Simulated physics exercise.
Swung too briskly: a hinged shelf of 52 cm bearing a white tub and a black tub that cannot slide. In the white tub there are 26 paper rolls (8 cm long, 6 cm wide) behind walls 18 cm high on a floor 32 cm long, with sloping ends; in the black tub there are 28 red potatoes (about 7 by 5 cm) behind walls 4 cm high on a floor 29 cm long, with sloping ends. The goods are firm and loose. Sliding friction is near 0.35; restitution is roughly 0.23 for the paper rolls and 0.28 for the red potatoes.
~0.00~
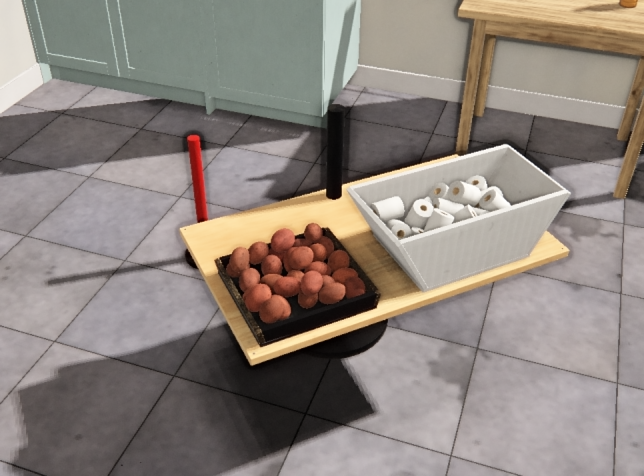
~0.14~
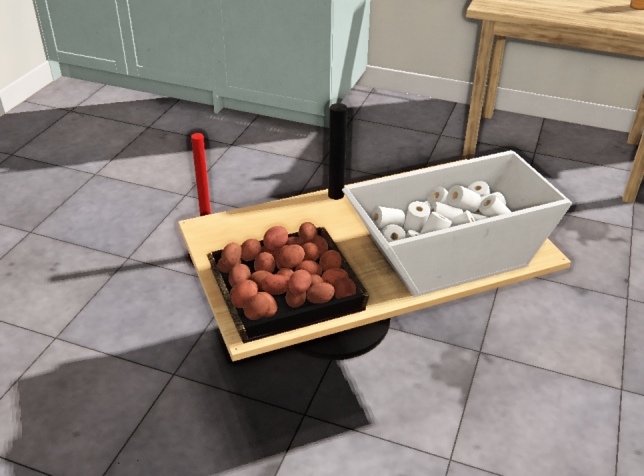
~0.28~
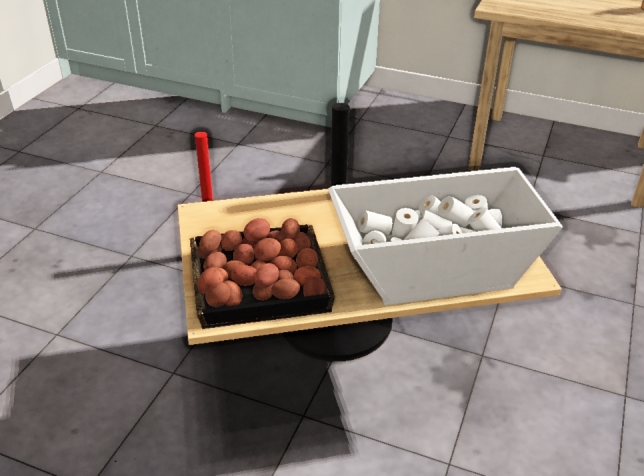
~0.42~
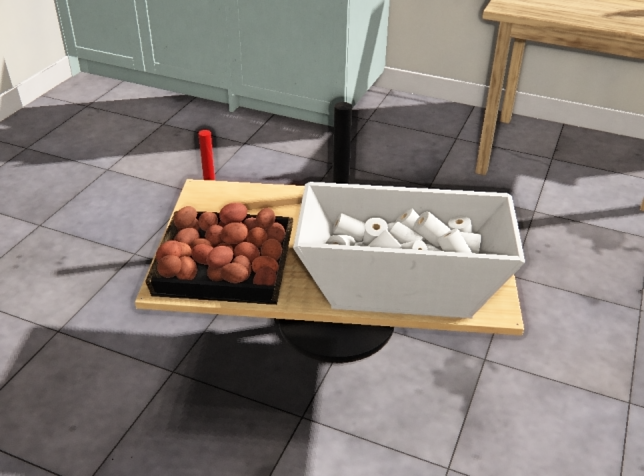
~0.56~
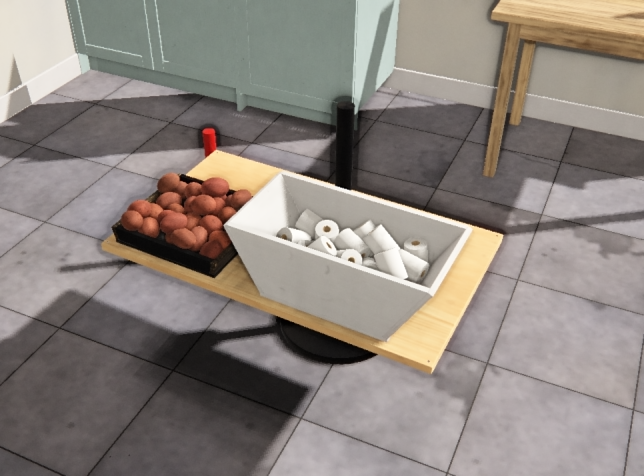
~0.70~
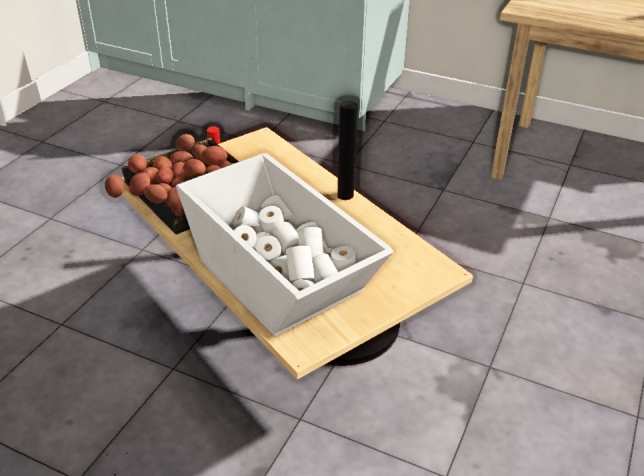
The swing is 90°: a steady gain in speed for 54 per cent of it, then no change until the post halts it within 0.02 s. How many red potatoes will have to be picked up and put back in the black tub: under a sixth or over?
It sheds over a sixth of them.
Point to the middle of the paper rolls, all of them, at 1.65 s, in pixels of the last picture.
Near (236, 238).
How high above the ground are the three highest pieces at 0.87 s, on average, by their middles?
About 66 cm.
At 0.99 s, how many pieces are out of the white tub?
Out by then, roughly: White tub 0.
After 0.79 s, the shelf hits the red post.
After 0.87 s, white tub 26 in, 0 out and black tub 23 in, 5 out.
After 0.99 s, white tub 26 in, 0 out and black tub 22 in, 6 out.
After 1.21 s, white tub 26 in, 0 out and black tub 20 in, 8 out.
Outcome (at 1.65 s), white tub 26 in, 0 out and black tub 20 in, 8 out. Asked share, 8 of 28, 29 per cent.
